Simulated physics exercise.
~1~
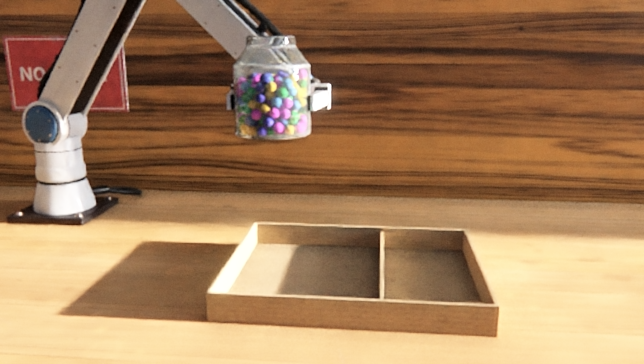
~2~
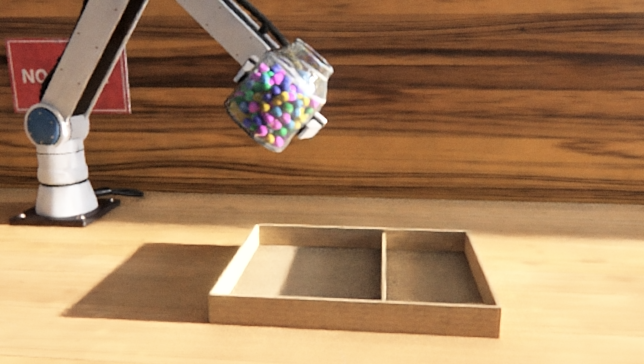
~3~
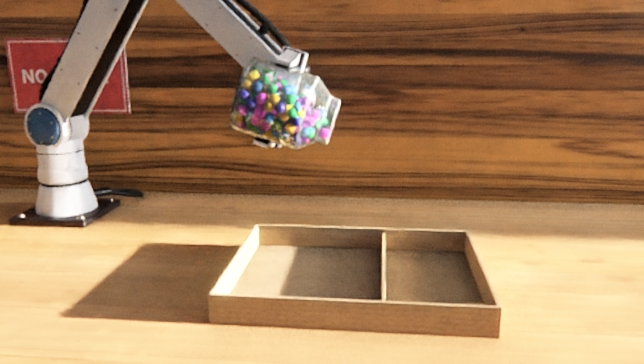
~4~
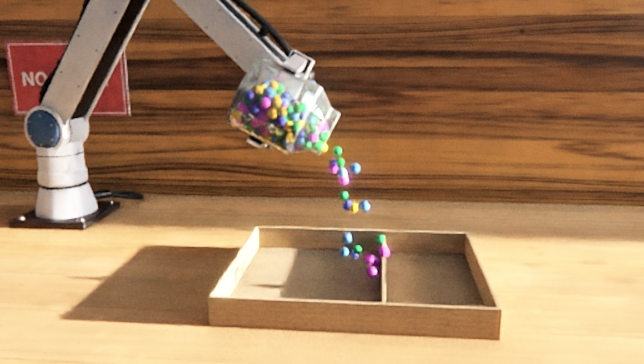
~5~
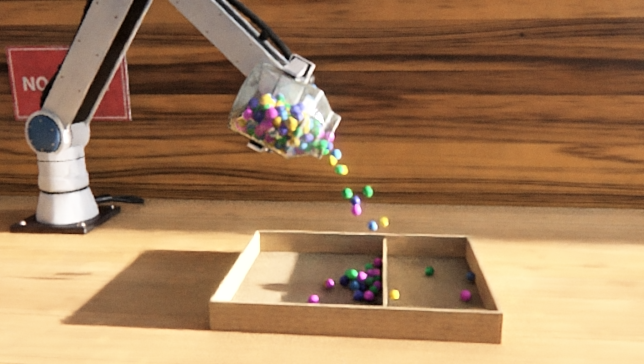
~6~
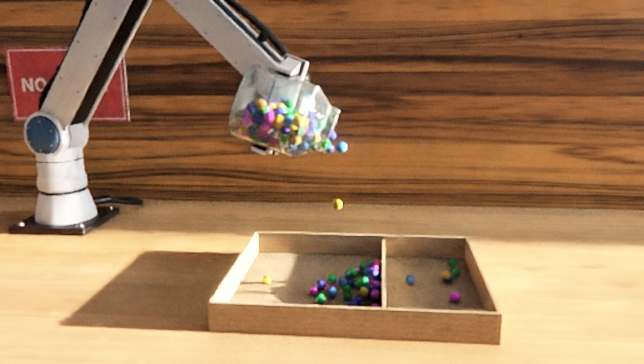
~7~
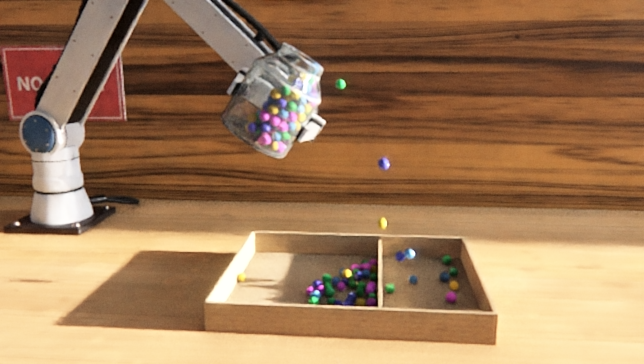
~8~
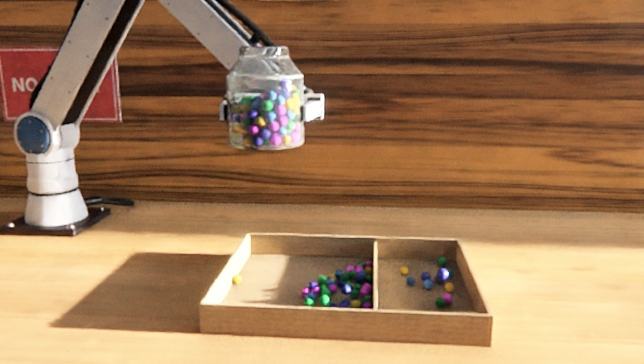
A robot arm tips a jar, spills some colourful balls into a divided tray, and rights it.
